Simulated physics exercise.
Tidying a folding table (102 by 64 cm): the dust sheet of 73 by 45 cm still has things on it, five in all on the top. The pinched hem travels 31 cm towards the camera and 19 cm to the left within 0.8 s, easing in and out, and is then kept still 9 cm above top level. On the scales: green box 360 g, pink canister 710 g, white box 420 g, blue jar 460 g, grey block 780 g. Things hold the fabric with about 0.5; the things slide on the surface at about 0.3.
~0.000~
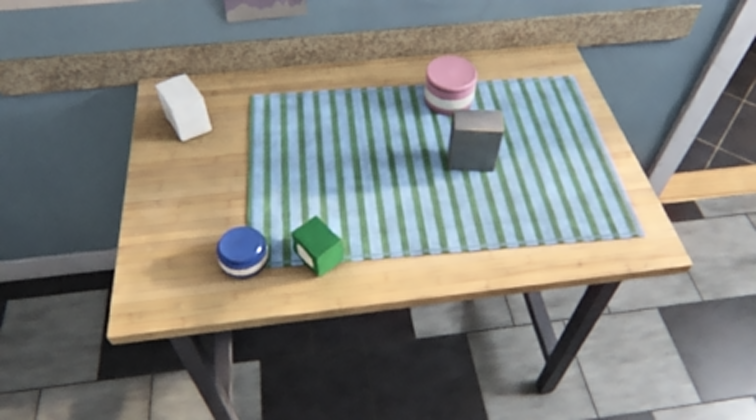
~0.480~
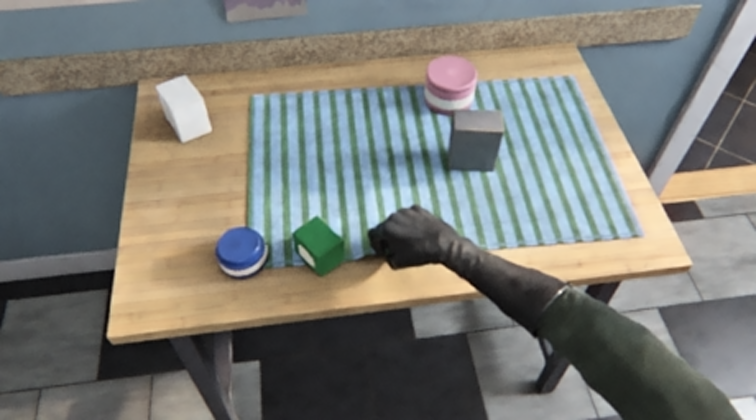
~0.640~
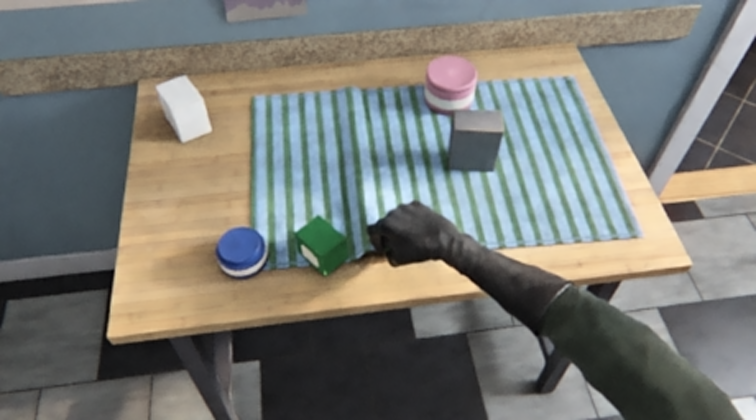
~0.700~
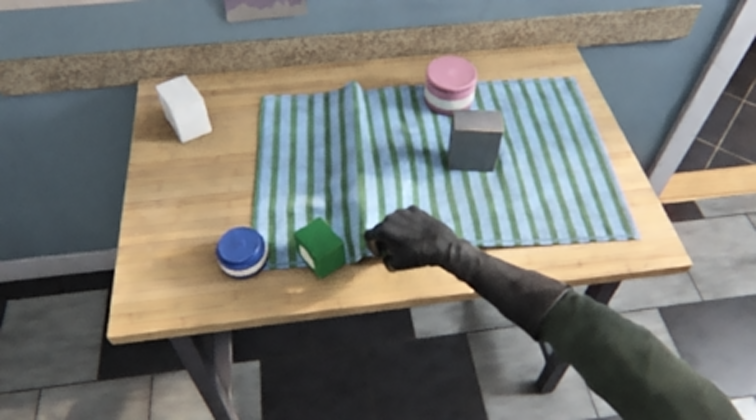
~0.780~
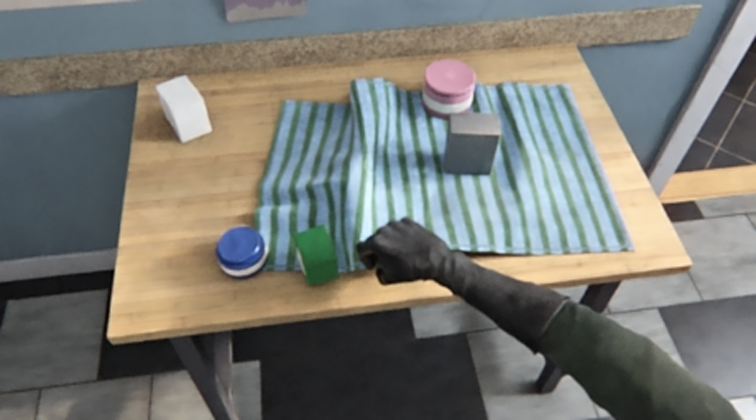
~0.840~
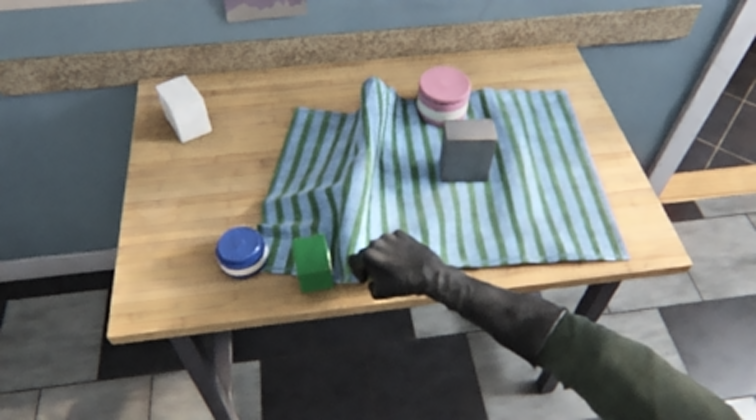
A blue-and-green striped cloth covers much of a wooden table against a blue wall, seen from above by a still camera. A pink canister and grey block sit on its right half, a green box at its front left edge, with a blue jar and white box further left. A black-gloved hand pinches the front hem and pulls it nearer and slightly left, bunching folds and shifting the canister, block and green box.
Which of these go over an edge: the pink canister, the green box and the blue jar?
Result: Pink canister keeps to the top, green box falls off, blue jar keeps to the top.
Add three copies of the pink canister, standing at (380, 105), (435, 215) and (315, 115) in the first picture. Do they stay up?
In that order: Stays on, goes over, stays up.
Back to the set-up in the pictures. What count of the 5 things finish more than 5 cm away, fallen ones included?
3 of them.
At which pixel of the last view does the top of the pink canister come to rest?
Around (371, 202).
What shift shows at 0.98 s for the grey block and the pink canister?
Grey block 15 cm, pink canister 15 cm.
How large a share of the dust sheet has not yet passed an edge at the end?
About 40 per cent.
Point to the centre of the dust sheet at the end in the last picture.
Around (283, 307).
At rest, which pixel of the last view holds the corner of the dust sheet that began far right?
Around (521, 265).
By 1.0 s, 90 % of the dust sheet is still over the top; pink canister 13 cm off its start, green box 11 cm off its start, grey block 13 cm off its start.
By 1.1 s, 70 % of the dust sheet is still over the top; pink canister 22 cm off its start, green box on its side, 21 cm off its start, grey block 23 cm off its start.
By 1.3 s, 55 % of the dust sheet is still over the top; green box over the edge, pink canister 32 cm off its start at (381, 175), grey block on its side, 34 cm off its start at (400, 265).
By 1.4 s, 50 % of the dust sheet is still over the top; green box over the edge, pink canister 35 cm off its start, grey block on its side, 42 cm off its start.
By 3.0 s, 40 % of the dust sheet is still over the top; green box over the edge, pink canister 39 cm off its start at (371, 202), blue jar 0 cm off its start at (240, 244), grey block over the edge.
